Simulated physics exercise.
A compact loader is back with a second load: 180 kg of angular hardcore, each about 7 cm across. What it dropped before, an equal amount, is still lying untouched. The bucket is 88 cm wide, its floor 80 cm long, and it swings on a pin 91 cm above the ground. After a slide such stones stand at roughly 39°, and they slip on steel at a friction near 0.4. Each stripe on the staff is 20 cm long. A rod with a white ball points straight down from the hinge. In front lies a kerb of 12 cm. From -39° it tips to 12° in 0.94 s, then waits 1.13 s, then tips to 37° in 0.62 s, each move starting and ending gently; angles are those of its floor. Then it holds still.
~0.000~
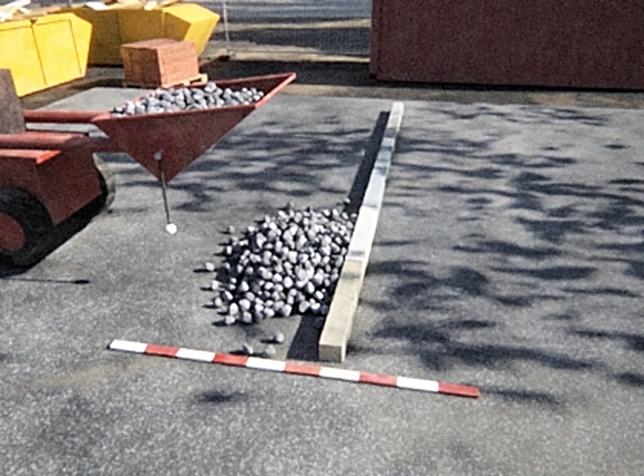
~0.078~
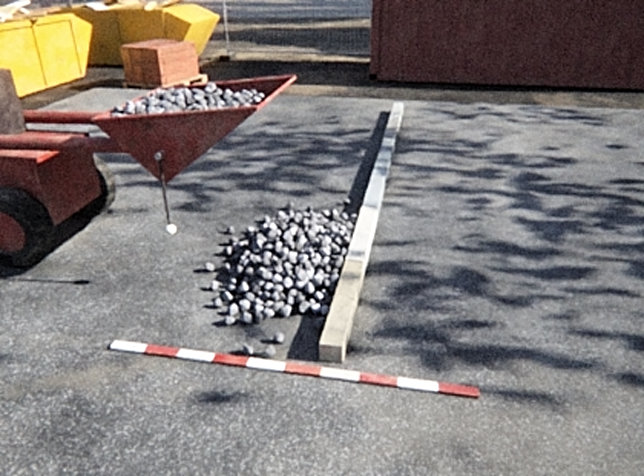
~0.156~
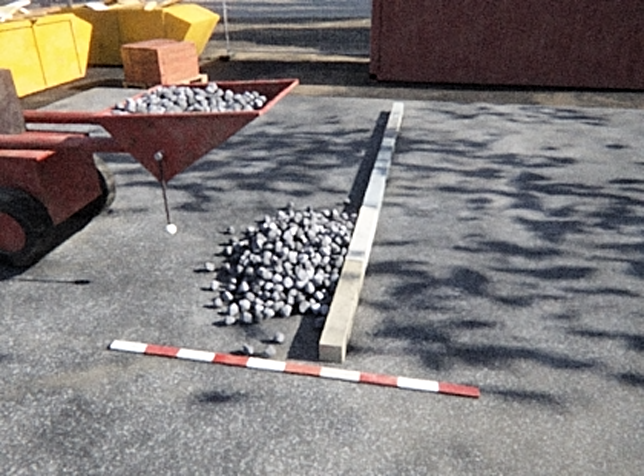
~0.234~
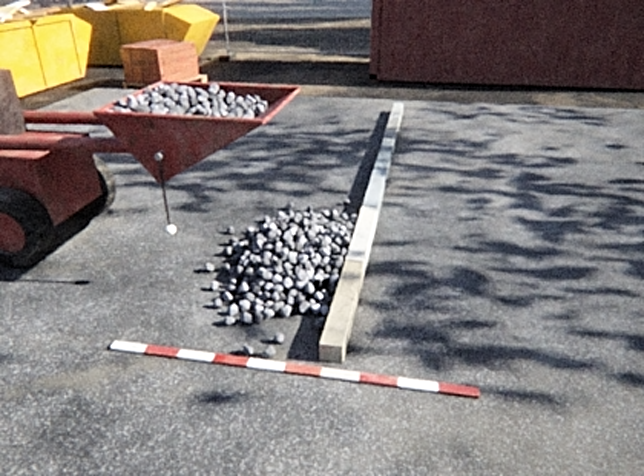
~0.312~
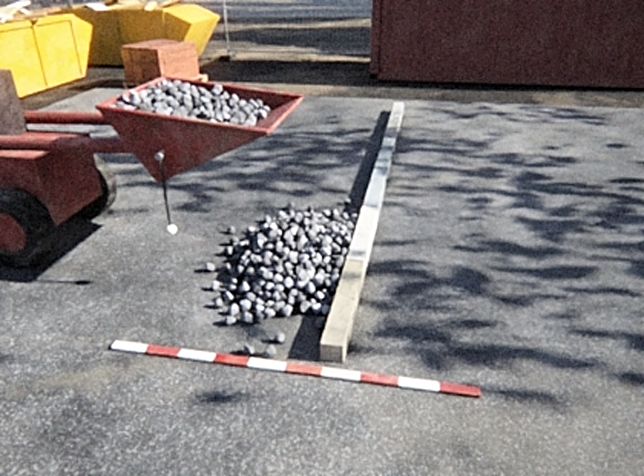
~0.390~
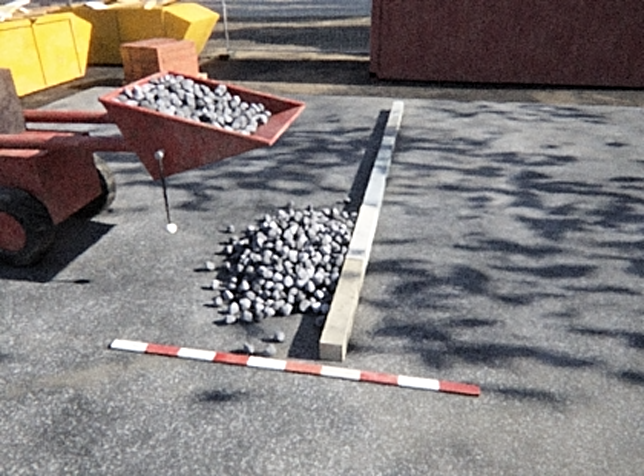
On a paved yard, a red bucket full of grey stones tilted slowly downward on the right, its stones shifting, while the pile beside the pale kerb lay still.
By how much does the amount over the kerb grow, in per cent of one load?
Close to 1 parts in a hundred.
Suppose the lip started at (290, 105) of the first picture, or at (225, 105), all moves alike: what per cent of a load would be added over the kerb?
About 10 and 0 per cent.
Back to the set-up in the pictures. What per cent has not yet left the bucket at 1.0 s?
About 100 per cent.
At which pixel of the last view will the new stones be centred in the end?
Near (296, 238).
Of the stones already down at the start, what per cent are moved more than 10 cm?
Roughly 0 per cent of them.
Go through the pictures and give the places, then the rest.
In the first picture, lip at (257, 106), floor tilted -39°, highest stones at (202, 94). The earlier load is highest near (289, 231), 20 cm above ground level, 100 % on this side of the kerb.
In the second picture, the bucket is at -38°, its lip at (258, 108); the top of the load is at (192, 94); the stones move at 0.1 m/s on average.
In the third picture, the bucket is at -35°, its lip at (261, 113); the top of the load is at (191, 93); the stones move at 0.2 m/s on average.
In the fourth picture, the bucket is at -31°, its lip at (264, 122); the top of the load is at (180, 92); the stones move at 0.2 m/s on average.
In the fifth picture, the bucket is at -26°, its lip at (268, 132); the top of the load is at (165, 87); the stones move at 0.3 m/s on average.
In the sixth picture, the bucket is at -20°, its lip at (271, 143); the top of the load is at (162, 84); the stones move at 0.3 m/s on average.
After 0.7 s the floor is at 4°; in per cent of one load, 100 in the bucket, 100 on this side of the kerb; the foremost stones are at (348, 243).
After 1.0 s the floor is at 12°; in per cent of one load, 100 in the bucket, 100 on this side of the kerb; the foremost stones are at (348, 243).
After 3.1 s the floor is at 37°; in per cent of one load, 28 in the bucket, 172 on this side of the kerb; the foremost stones are at (348, 244).
After 5.6 s the floor is at 37°; in per cent of one load, 0 in the bucket, 199 on this side of the kerb, 1 over the kerb; the foremost stones are at (377, 246). Net gain over the kerb, 1.
